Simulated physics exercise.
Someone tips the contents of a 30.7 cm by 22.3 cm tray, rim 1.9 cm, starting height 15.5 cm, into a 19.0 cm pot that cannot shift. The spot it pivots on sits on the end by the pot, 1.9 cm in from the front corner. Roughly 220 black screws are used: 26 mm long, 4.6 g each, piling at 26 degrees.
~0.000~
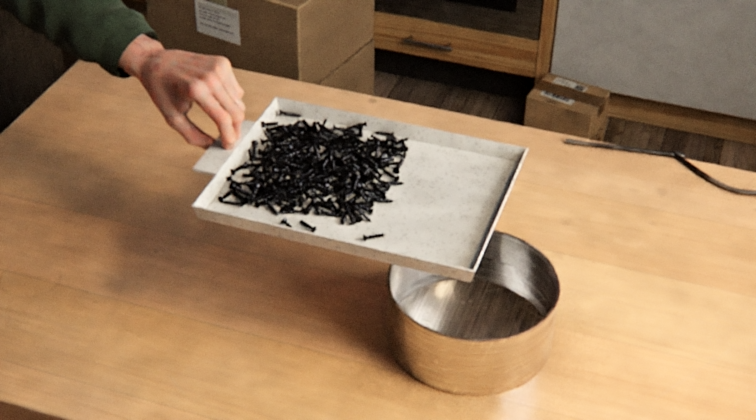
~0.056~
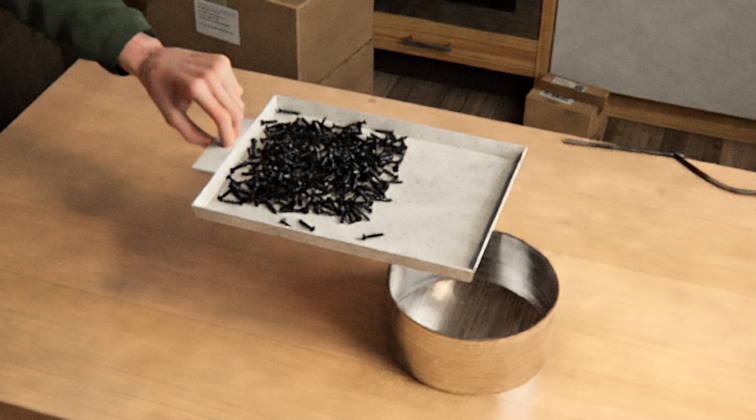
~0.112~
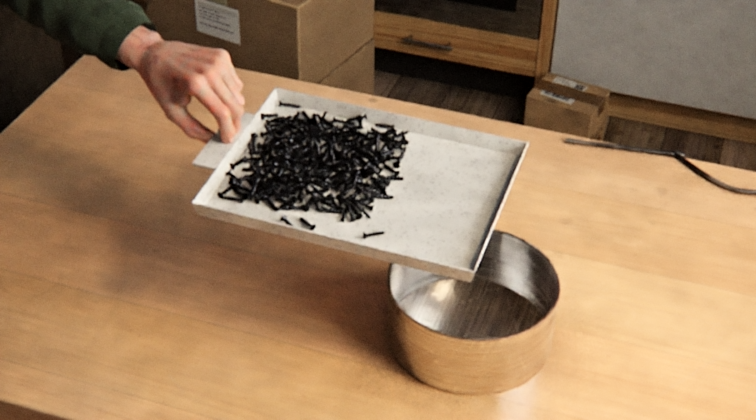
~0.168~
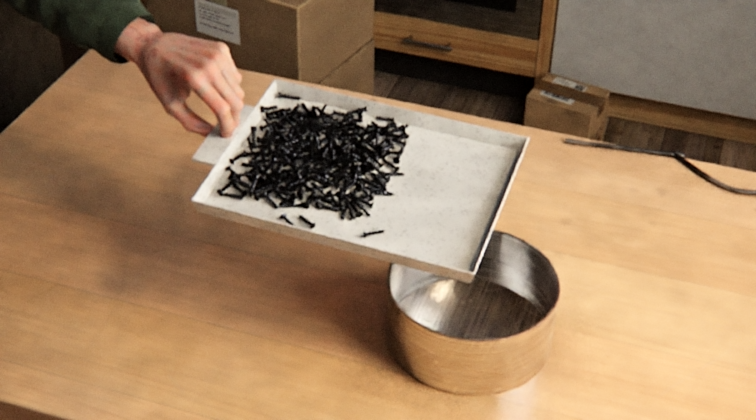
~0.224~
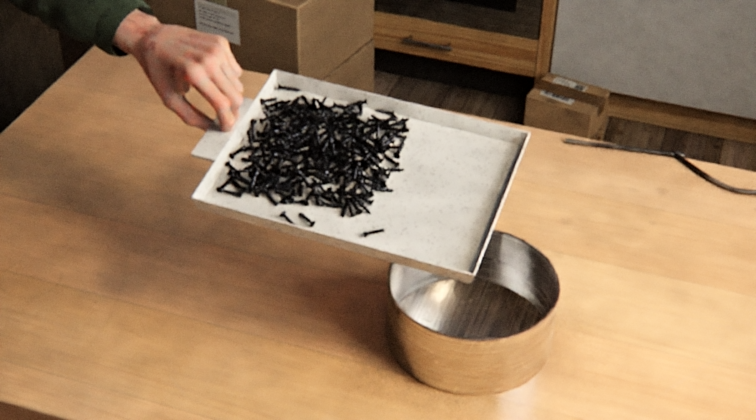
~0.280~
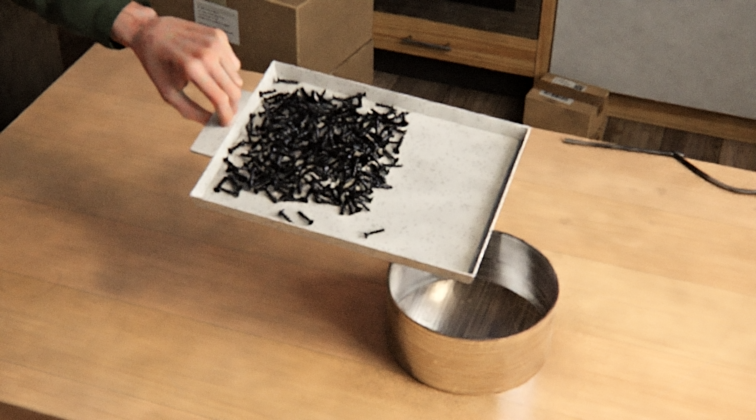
A pale tray heaped with black screws tilted slightly as a hand at its left end raised that side, while the screws stayed bunched together and a round metal pot sat below the right end.
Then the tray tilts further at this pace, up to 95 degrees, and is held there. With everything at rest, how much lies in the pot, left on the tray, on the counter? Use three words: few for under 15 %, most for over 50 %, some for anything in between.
Pot: Few; left on the tray: Few; counter: Most.
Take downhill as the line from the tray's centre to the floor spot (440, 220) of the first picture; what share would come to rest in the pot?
I'd say close to 65 %.
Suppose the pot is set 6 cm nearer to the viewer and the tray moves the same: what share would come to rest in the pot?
Near 50 per cent in that case.
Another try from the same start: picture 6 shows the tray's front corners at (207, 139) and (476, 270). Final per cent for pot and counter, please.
You'd end with pot at 40 and counter at 60.
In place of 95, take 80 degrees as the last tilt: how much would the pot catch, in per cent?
It would land at about 0 percent.
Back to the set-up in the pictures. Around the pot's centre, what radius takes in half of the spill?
Distance: Roughly 18 cm.
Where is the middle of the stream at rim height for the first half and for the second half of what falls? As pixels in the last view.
Roughly (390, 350) to start, and after that (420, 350).
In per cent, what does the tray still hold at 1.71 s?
Of the load, some 80 percent.
Then, at 1.14 s, tilt 50 degrees; the tray holds 95 %, the pot 0 %.
After 1.71 s, tilt 76 degrees; the tray holds 80 %, the pot 0 %.
Then, at 2.34 s, tilt 95 degrees; the tray holds 0 %, the pot 0 %.
In the end, at 2.9 s, pot 0 %, tray 0 %, counter 100 %.
